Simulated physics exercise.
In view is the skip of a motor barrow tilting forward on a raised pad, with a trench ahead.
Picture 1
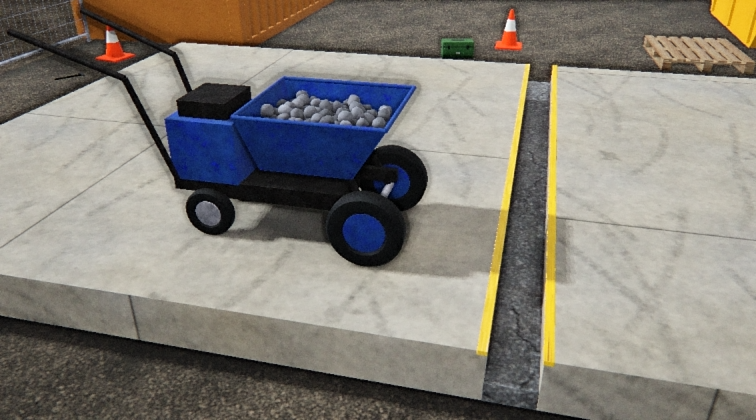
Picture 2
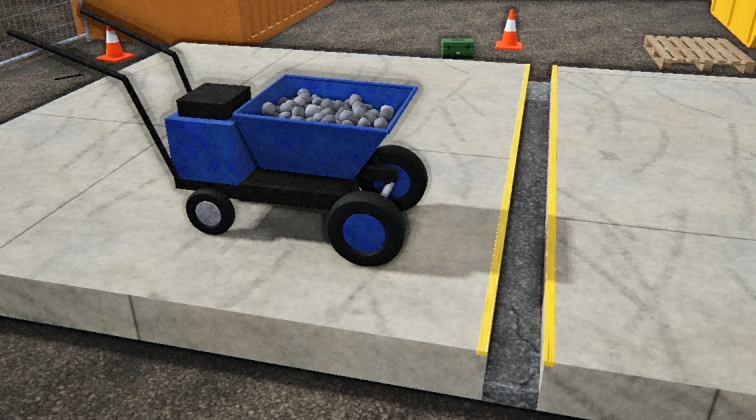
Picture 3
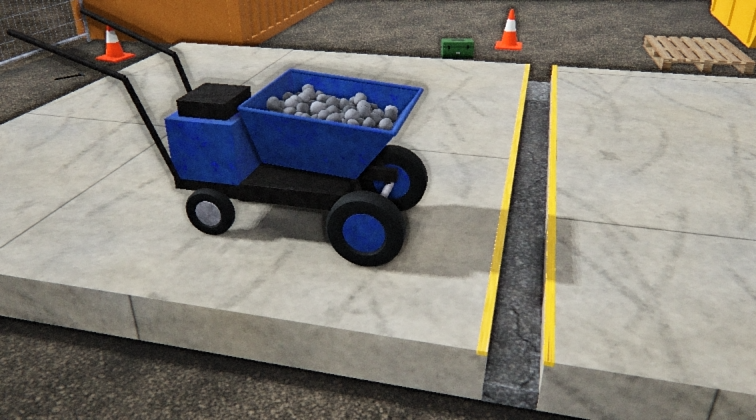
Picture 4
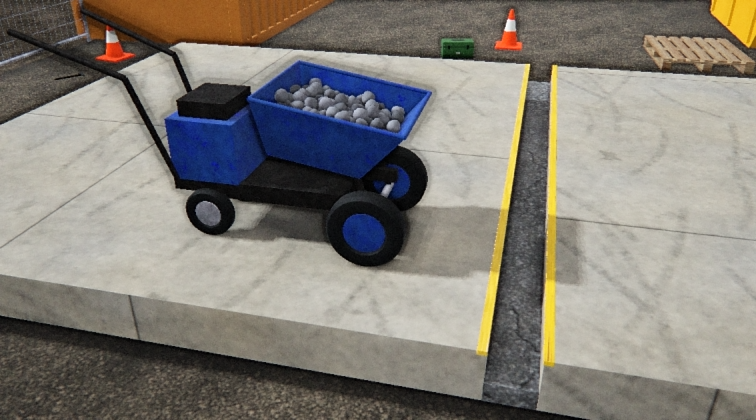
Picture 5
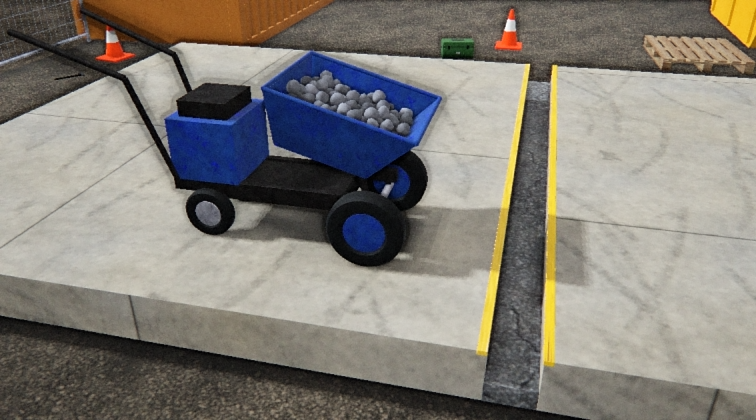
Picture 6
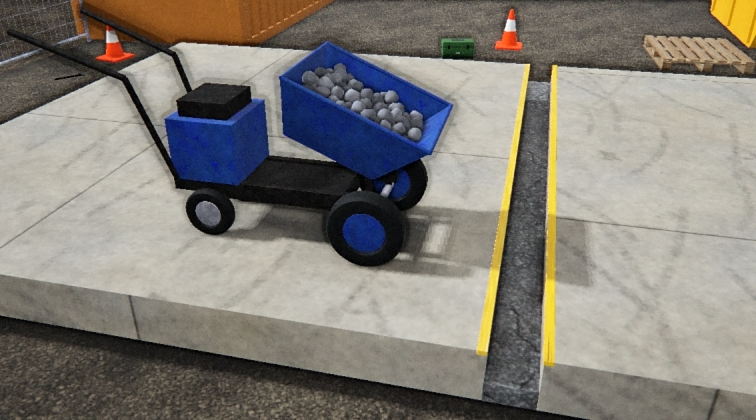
On a raised concrete pad with a narrow, yellow-edged trench to the right, a blue motor barrow stands still, its skip level and loaded with round grey cobbles. The skip tilts forward to the right, barely at first, then clearly, its back rising as its lip lowers, the cobbles still inside.
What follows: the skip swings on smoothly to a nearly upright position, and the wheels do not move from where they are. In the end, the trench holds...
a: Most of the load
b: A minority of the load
a, most of the load.
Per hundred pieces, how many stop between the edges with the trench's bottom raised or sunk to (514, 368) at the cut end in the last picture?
60 %.
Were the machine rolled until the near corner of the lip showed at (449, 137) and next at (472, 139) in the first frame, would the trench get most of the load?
Try 1 - short of half; try 2 - short of half.
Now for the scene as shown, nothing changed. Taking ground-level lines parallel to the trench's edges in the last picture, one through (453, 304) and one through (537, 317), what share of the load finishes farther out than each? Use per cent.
I'd say some 100 in a hundred, and after that 30 in a hundred.
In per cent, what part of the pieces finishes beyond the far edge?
Estimate: Around 15 per cent.
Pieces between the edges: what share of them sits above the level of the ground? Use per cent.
About 20 %.
Soon, skip tipped steeply; all in the skip.
A while on, skip tipped right over; about two thirds in the skip; a small part short of the trench; about a quarter in or heaped over the trench; a stray few beyond it; a stray few falling.
Towards the end, skip tipped right over; a small part in the skip; a small part short of the trench; about two thirds in or heaped over the trench; a small part beyond it.
Finally, skip tipped right over; a small part short of the trench; most in or heaped over the trench; a small part beyond it.
